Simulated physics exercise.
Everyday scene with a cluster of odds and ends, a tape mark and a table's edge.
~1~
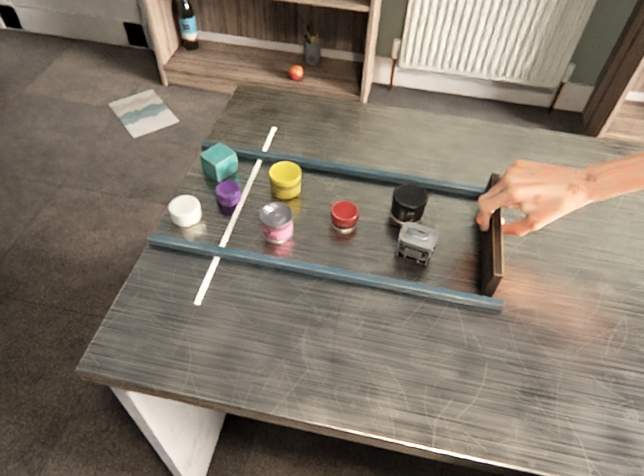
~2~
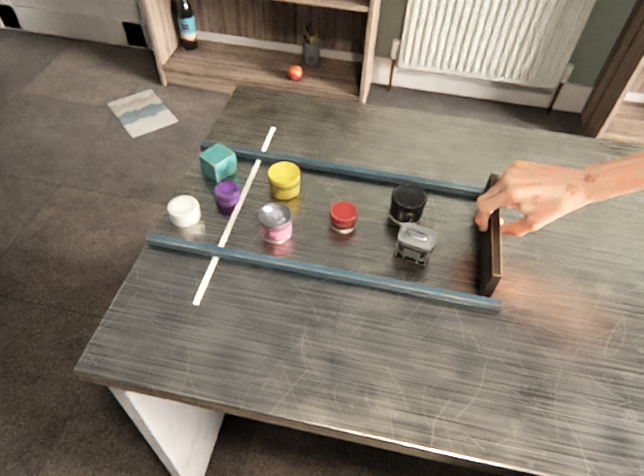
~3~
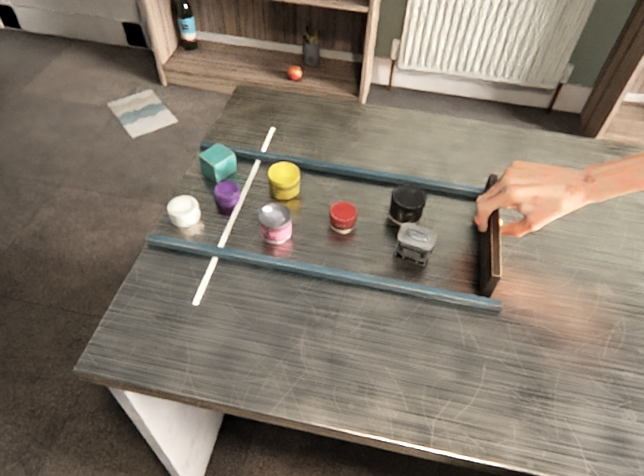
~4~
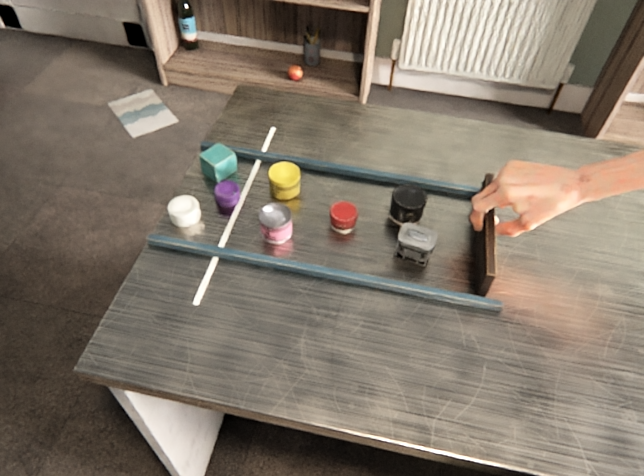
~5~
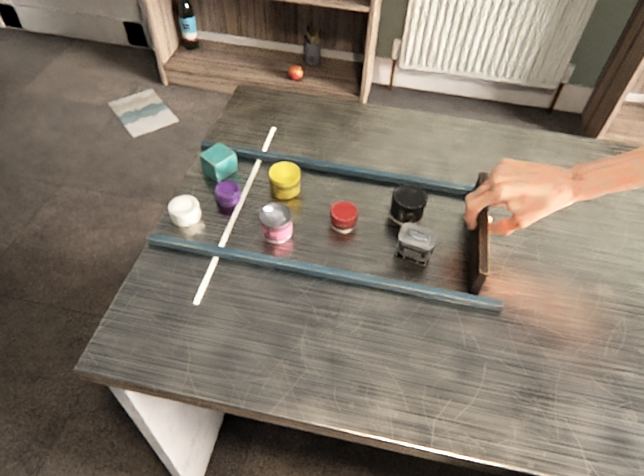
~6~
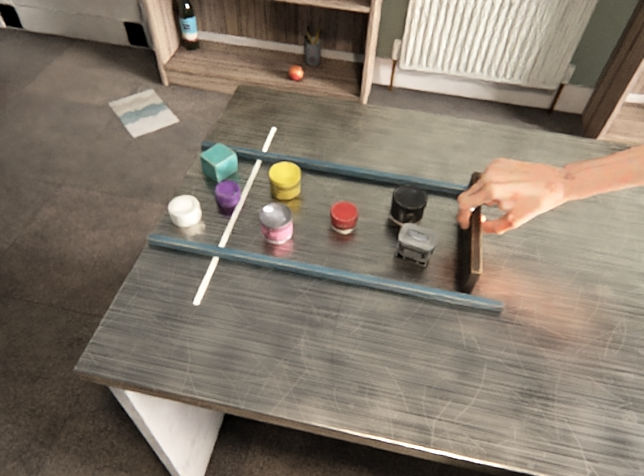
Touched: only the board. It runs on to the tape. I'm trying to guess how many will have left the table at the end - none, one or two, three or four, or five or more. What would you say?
One to two lost.
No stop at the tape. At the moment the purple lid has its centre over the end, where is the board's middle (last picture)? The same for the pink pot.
Approx. (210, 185) for the first, approx. (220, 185) for the second.
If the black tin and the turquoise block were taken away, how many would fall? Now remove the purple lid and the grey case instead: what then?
I'd say 1 the first time and 1 the second time.
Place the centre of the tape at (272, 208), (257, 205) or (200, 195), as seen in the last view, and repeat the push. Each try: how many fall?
Tallies in the order given: 0, 0, 5.
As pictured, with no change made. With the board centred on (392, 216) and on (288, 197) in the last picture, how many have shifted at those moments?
At the one place 2, at the other 5.
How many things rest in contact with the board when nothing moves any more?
That number would be 3.
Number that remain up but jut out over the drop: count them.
The number would be 0.
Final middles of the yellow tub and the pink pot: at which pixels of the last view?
About (206, 163), and the other about (184, 206).
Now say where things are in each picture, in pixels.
The first frame shows white lid (185, 211); turquoise block (219, 162); purple lid (228, 194); board (491, 232); tape (242, 202).
The second frame shows turquoise block (218, 163); pink pot (276, 223).
The third frame shows purple lid (227, 194); yellow tub (284, 181).
The fourth frame shows white lid (185, 211); board (485, 232).
The fifth frame shows turquoise block (219, 163); red tin (344, 217).
The sixth frame shows white lid (185, 211); turquoise block (219, 163); purple lid (228, 194); board (472, 230); tape (241, 202).
Soon after, none off yet; white lid at rest near (185, 211); turquoise block at rest near (219, 163); purple lid at rest near (228, 194).
Then, none off yet; white lid at rest near (185, 211); turquoise block moving near (217, 162); purple lid at rest near (228, 194).
By the end, the number that fall off is one or two; fallen, turquoise block and white lid.
